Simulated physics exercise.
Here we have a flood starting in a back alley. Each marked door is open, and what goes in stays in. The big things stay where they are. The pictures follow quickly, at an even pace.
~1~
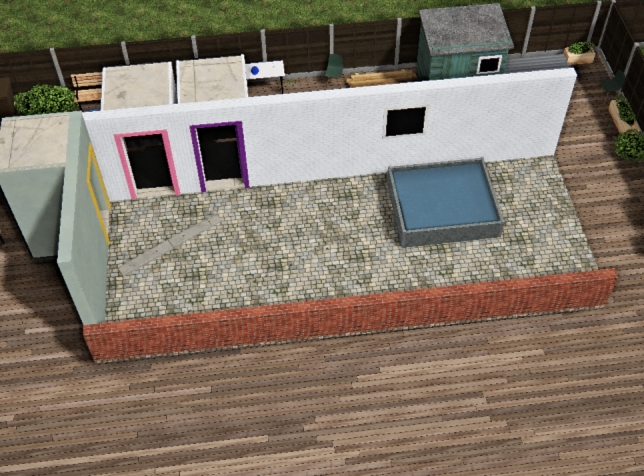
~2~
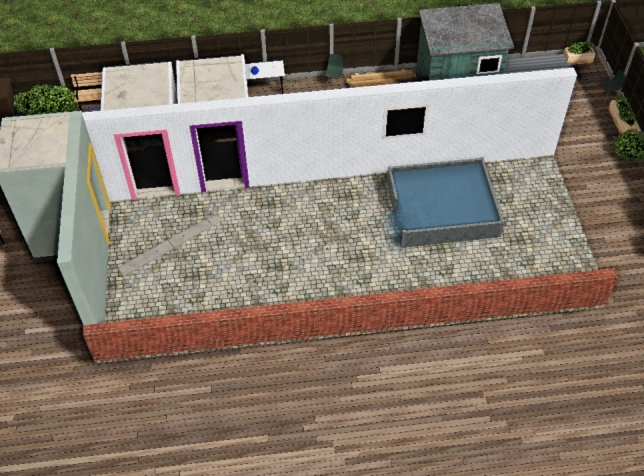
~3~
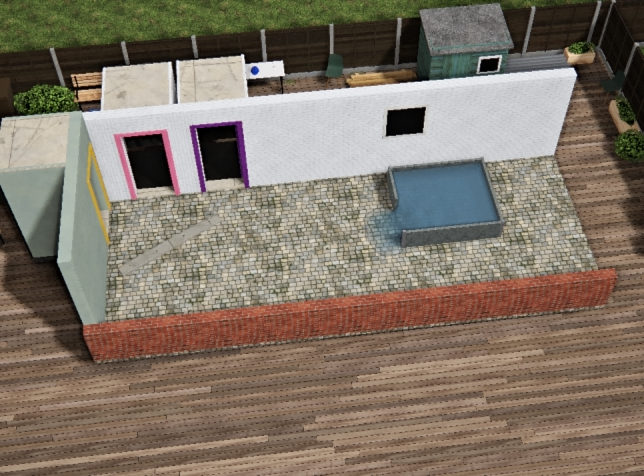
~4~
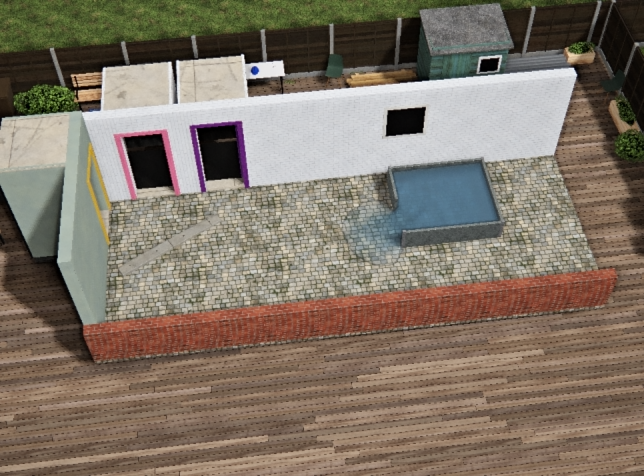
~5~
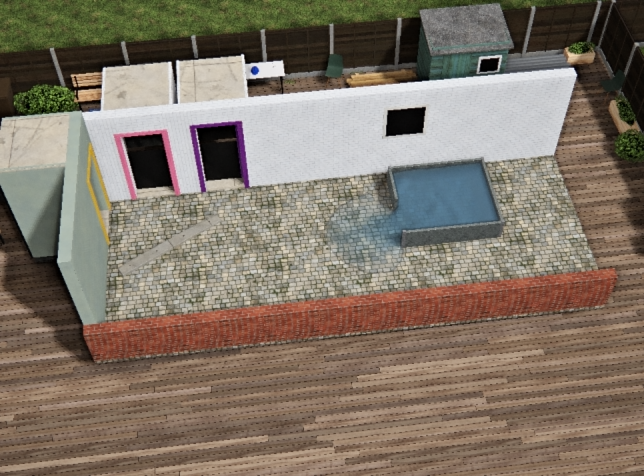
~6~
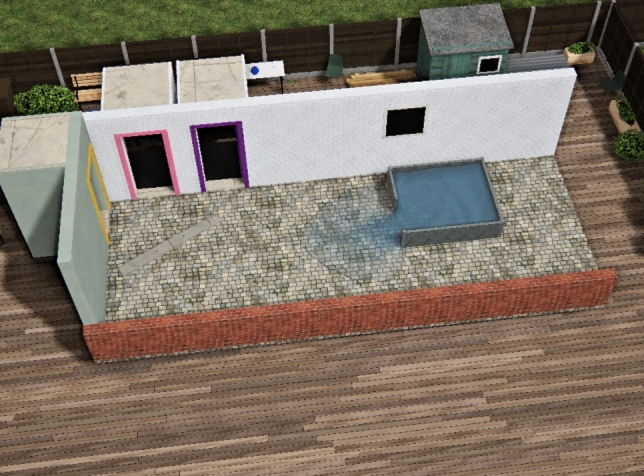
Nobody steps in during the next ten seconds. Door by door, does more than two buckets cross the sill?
In the end: The purple door stays under that; the yellow door takes more than that; the pink door takes more than that.
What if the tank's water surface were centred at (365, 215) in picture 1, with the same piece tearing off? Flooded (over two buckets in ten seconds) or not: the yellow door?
Then: The yellow door is over.
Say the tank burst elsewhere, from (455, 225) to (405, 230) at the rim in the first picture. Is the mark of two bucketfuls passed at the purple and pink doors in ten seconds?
One by one: The purple one holds, the pink one holds.
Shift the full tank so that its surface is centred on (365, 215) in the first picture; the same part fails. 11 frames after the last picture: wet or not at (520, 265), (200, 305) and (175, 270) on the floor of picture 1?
One after the other: Clear, under water, wet.
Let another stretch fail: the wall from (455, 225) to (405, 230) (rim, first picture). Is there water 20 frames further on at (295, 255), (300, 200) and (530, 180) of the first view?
In that order: Awash, no water, dry.
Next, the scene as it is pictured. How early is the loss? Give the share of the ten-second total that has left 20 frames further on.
Some 0 per cent.
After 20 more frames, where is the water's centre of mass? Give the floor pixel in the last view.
Close to (343, 237).
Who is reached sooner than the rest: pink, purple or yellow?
That is the purple one.
A moment on, water covers 25 % of the floor; the purple door not reached, the yellow door not reached, the pink door not reached.
Next, water covers 40 % of the floor; the purple door not reached, the yellow door not reached, the pink door not reached.
Then, water covers 55 % of the floor; the purple door wet at the sill, nothing in, the yellow door not reached, the pink door wet at the sill, nothing in.
Later, water covers 60 % of the floor; the purple door wet at the sill, nothing in, the yellow door over two buckets in, the pink door under two buckets in.
In the end, water covers 60 % of the floor; the purple door wet at the sill, nothing in, the yellow door far over two buckets in, the pink door over two buckets in.
